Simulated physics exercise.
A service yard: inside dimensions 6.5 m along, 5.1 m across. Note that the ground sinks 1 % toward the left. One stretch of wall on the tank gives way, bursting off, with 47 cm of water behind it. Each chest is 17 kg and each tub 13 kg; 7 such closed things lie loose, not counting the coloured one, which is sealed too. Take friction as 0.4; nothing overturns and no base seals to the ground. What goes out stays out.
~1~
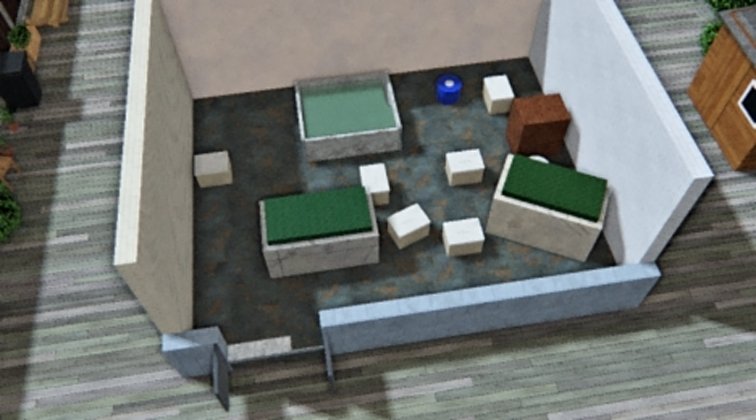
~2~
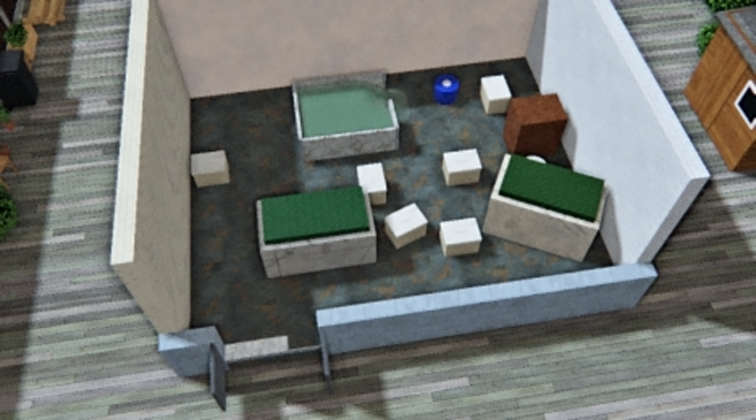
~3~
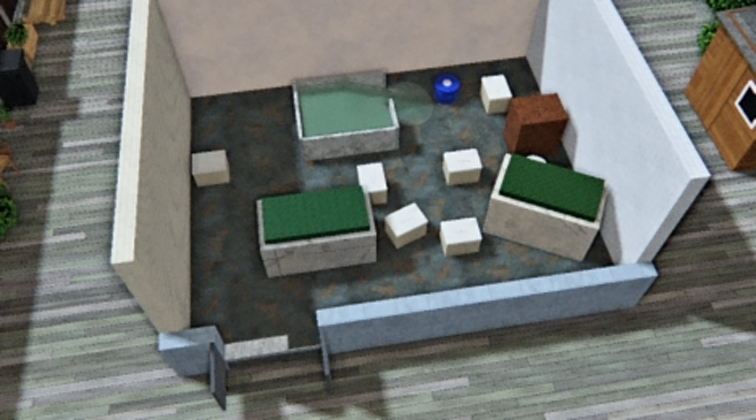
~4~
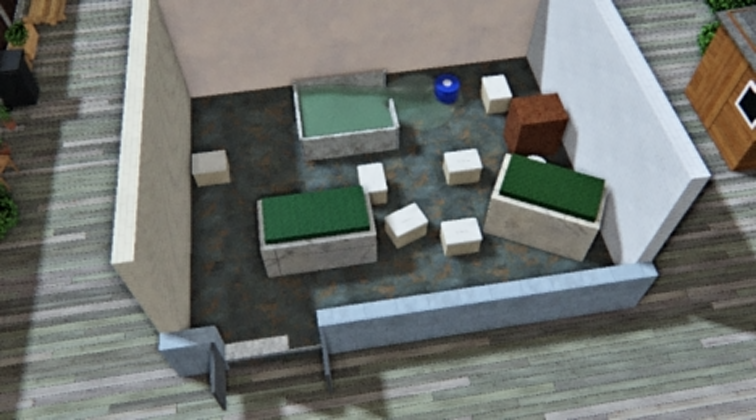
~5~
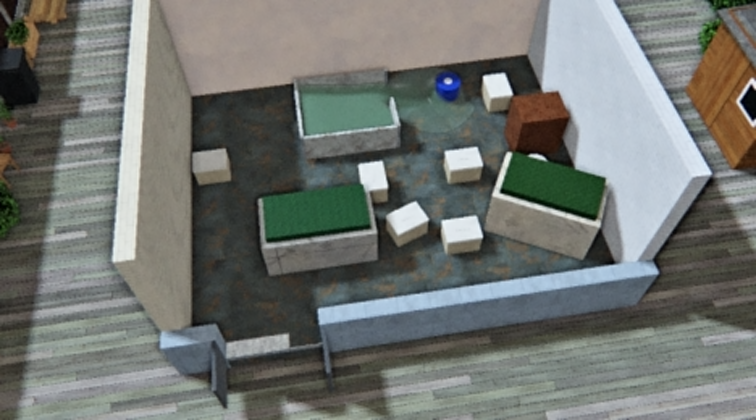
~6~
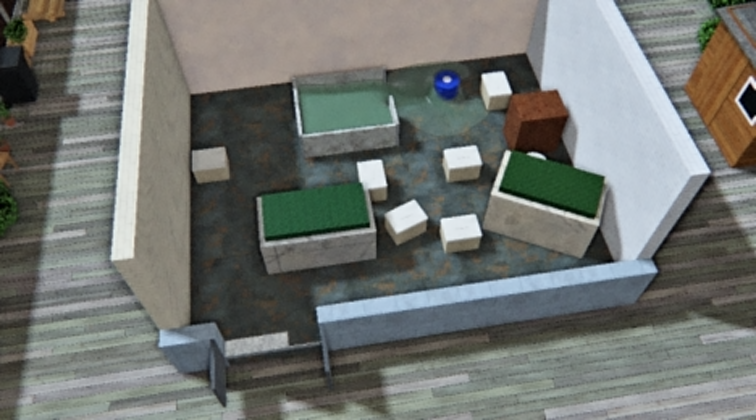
At the start, a walled yard holds a stone tank of greenish water at the back, a blue tub, scattered pale boxes and two green-topped blocks. Water then spills from the tank's right side and spreads thinly rightward across the dark floor, reaching around the blue tub, while the loose objects stay put.
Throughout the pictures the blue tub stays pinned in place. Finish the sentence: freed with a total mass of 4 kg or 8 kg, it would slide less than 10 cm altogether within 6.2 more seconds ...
It would do so with neither mass.
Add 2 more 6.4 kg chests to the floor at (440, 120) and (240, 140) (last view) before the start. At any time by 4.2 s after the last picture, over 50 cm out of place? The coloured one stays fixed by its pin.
In turn: More, short of it.
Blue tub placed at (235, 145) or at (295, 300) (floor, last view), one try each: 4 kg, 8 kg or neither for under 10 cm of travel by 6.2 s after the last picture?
Order kept: Light pick works, light pick works.
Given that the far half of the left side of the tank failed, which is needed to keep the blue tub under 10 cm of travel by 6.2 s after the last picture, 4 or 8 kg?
That way round, the lesser mass holds.
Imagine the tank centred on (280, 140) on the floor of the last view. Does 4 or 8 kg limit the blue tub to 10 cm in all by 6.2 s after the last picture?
Then, in short, nothing offered works.
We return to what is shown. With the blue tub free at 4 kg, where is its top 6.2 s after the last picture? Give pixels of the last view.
Around (488, 91).
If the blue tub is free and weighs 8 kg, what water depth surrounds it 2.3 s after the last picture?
Something like 15 centimetres.
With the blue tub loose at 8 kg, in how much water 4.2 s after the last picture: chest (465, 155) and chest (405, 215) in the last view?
I'd put it at 4 cm and 1 cm respectively.
Then, 0.6 s after the last picture the blue tub would be 101 cm from its start with 4 kg and 108 cm from its start with 8 kg; 6 cm of water round it then.
Then, 2.3 s after the last picture the blue tub would be 131 cm from its start with 4 kg and 110 cm from its start with 8 kg; 15 cm of water round it then.
Then, 4.2 s after the last picture the blue tub would be 93 cm from its start with 4 kg and 32 cm from its start with 8 kg; 10 cm of water round it then.
Then, 6.2 s after the last picture the blue tub would be 79 cm from its start with 4 kg and 29 cm from its start with 8 kg; 9 cm of water round it then.
